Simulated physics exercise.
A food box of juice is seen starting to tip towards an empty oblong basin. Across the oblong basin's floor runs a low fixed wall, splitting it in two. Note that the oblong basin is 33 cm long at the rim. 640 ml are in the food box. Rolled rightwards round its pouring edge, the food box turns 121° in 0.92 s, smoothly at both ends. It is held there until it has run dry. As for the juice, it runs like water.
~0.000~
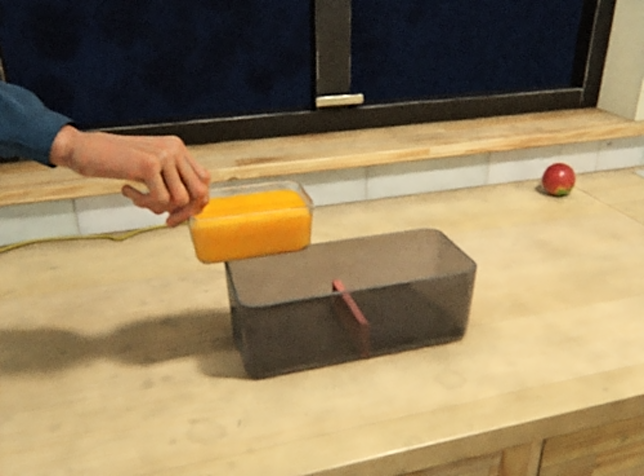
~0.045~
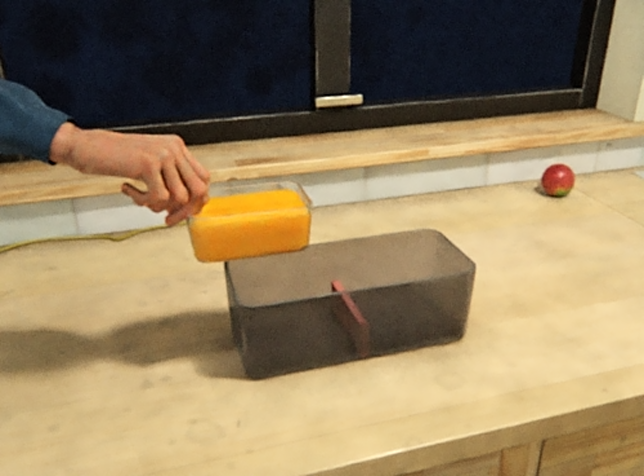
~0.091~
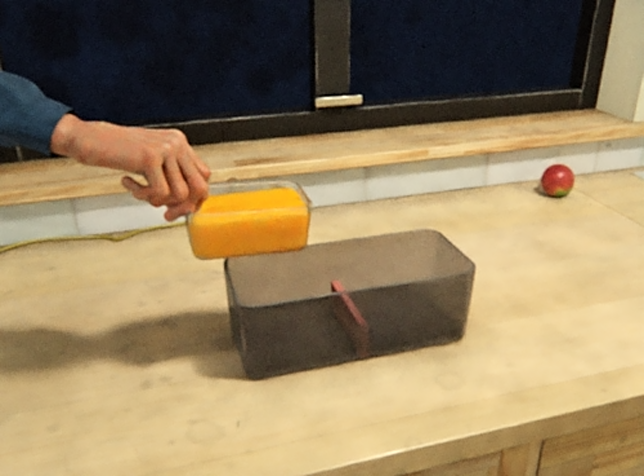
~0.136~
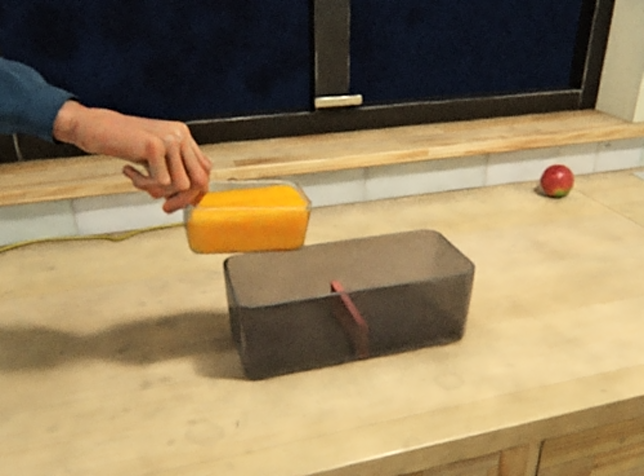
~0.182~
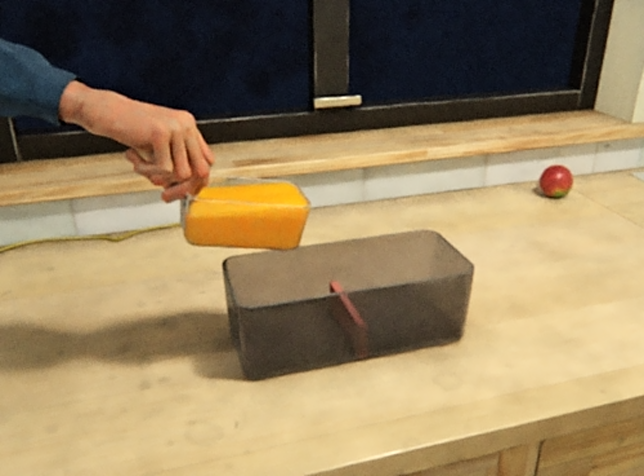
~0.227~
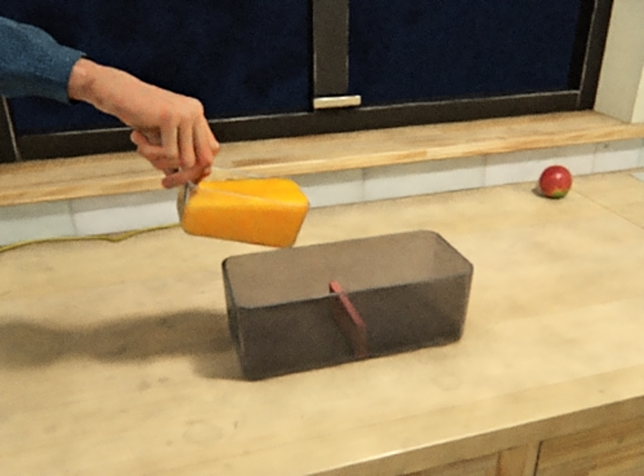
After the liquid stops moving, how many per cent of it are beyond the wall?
About 82 per cent.
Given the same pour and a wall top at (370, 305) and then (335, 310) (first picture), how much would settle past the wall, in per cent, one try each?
The first gives near 65 per cent and the second near 85 per cent.
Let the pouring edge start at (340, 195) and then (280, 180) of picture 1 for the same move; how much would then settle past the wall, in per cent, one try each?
Respectively about 85 and 75 percent.
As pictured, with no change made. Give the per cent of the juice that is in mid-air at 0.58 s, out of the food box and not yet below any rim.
Roughly 54 percent.
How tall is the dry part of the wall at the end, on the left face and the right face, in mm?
Left: Roughly 44 mm; right: Roughly 22 mm.
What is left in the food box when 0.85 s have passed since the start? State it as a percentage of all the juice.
0 %.
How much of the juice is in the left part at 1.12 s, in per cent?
The left part holds close to 14 per cent.
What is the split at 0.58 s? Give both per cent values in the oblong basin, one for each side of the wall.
About 4 % left, 18 % right.
Then, 0.58 s in, the tilt is 86° and 25 per cent is still to pour, 4 is left of the wall and 18 right of it.
Then, 0.85 s in, the tilt is 119° and 0 per cent is still to pour, 8 is left of the wall and 82 right of it.
Then, 1.12 s in, the tilt is 121° and 0 per cent is still to pour, 13 is left of the wall and 82 right of it.
Then, 1.42 s in, the tilt is 121° and 0 per cent is still to pour, 13 is left of the wall and 82 right of it.
Finally, 13 per cent lies left of the wall, 82 right of it and 4 outside.
